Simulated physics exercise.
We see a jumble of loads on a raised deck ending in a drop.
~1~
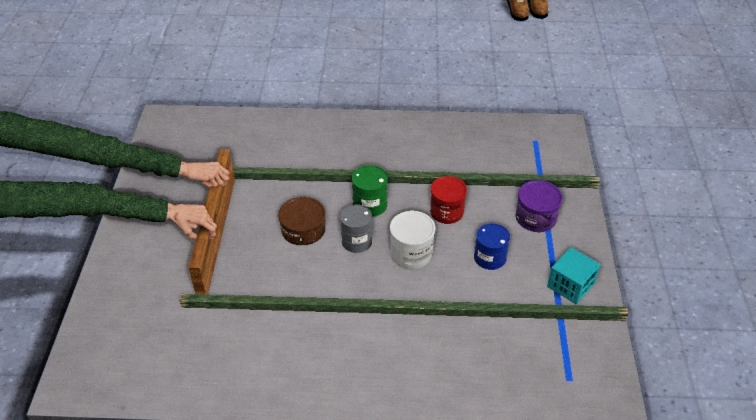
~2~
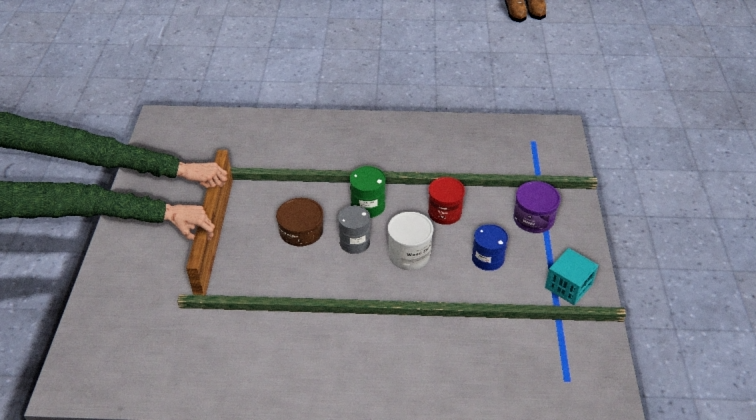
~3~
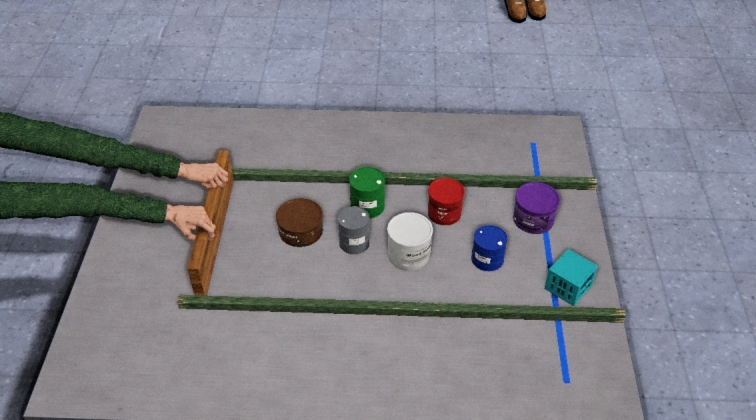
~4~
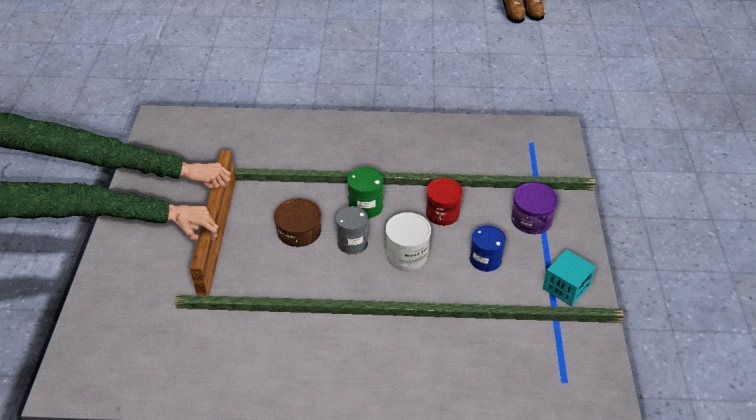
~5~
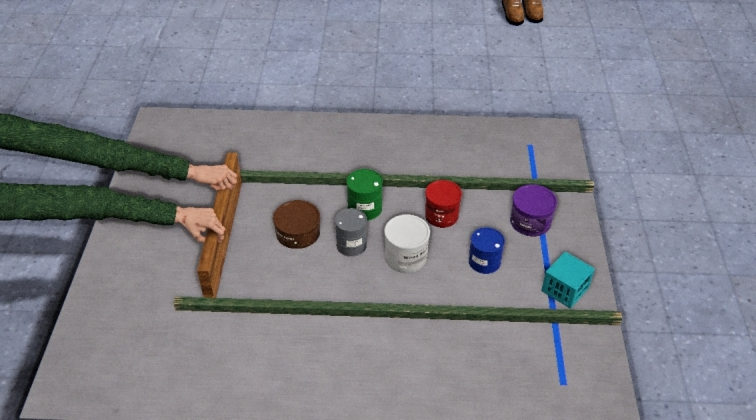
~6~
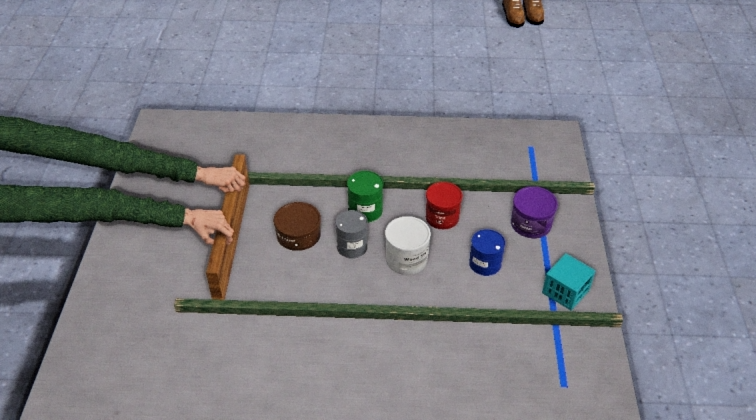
A wooden plank, gripped by two green-sleeved hands at the left, stays almost still and then slides slightly right between two green rails, not touching any container, while the view drifts very slightly. The scene is a grey board on a blue-grey tiled floor, seen from above at an angle. Brown, green, grey, white, red and blue containers stand mid-board, with a purple one and a turquoise crate by a blue line.
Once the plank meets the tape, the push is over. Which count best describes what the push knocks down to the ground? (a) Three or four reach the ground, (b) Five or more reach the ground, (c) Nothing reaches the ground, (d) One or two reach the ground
d.
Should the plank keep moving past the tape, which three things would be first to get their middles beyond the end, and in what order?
It goes the purple pail, after that the turquoise crate, and finally the red pail.
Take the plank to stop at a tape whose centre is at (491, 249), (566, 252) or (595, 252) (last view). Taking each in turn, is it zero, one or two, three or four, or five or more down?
No fall at all; 3 or 4; five or more.
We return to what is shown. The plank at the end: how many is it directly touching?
Contact count: 4.
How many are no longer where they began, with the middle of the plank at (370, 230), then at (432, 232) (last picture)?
First 4 and then 6.
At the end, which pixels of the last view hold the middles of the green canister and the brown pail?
They come to rest around (559, 193) and (568, 232).
Early on, none off yet; turquoise crate at rest near (568, 282); purple pail at rest near (533, 213); blue canister at rest near (487, 253).
A while later, none off yet; turquoise crate at rest near (568, 282); purple pail at rest near (533, 213); blue canister travelled a little near (494, 252).
Further along, none off yet; turquoise crate at rest near (568, 282); purple pail travelled about its own width near (571, 218); blue canister travelled about its own width near (535, 252).
Finally, the number that fall off is one or two; lost, purple pail and turquoise crate.
